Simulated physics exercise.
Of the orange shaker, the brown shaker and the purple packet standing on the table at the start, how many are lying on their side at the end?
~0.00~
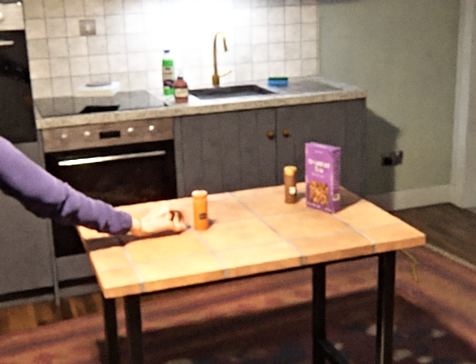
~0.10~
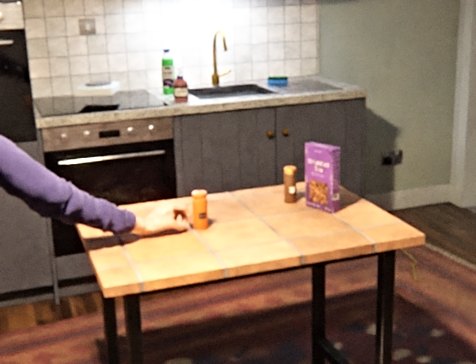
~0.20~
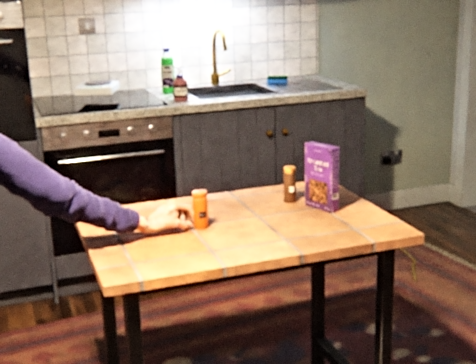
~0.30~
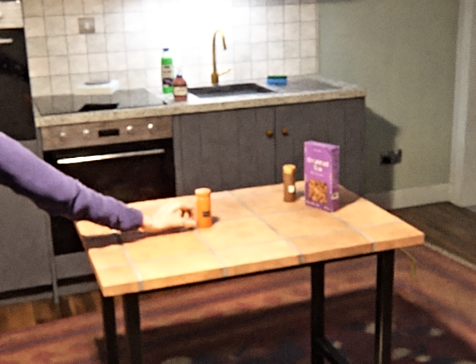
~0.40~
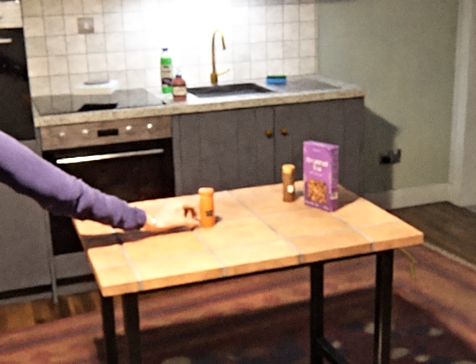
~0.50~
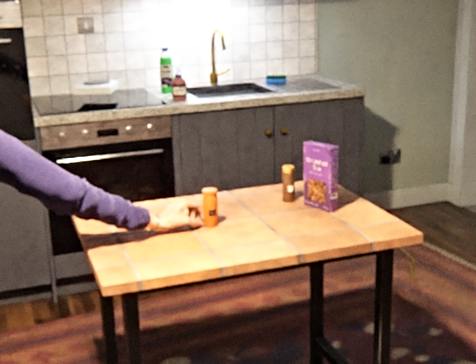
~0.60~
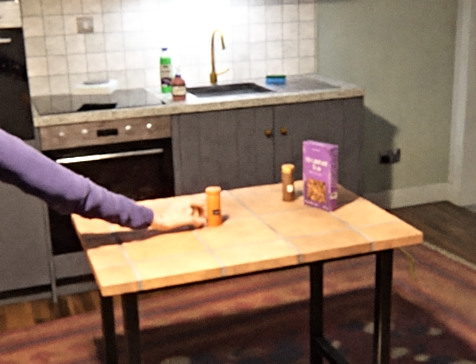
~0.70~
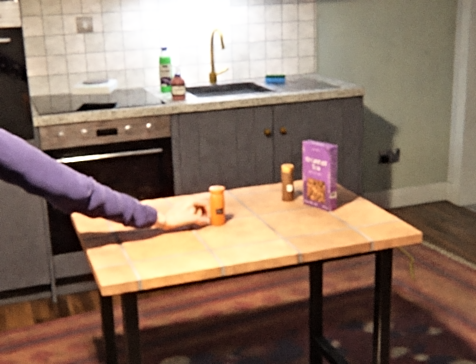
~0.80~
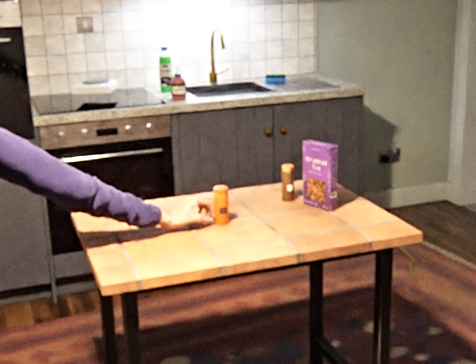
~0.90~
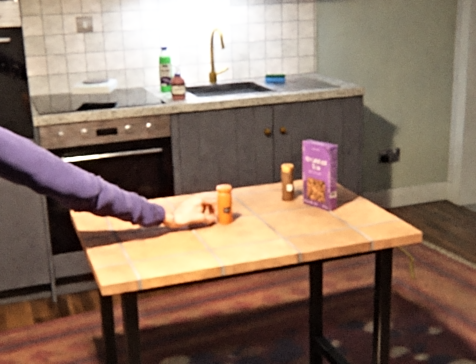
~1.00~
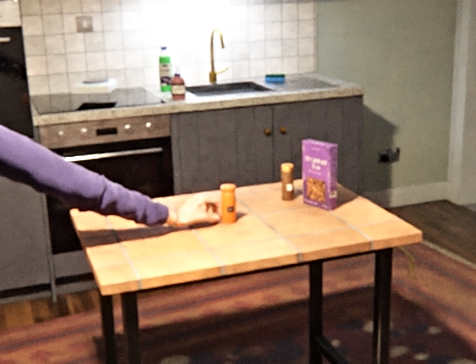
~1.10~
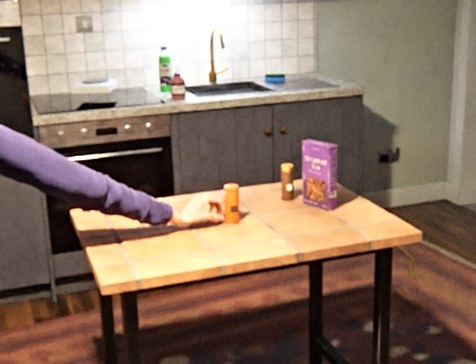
None of them are lying on their side at the end. The two shakers and the packet are all still upright.
We see a hand in a purple sleeve reach in from the left and slowly push an orange shaker a short way to the right across a table. The shaker stays upright, while a brown shaker and a purple packet stand unmoved.
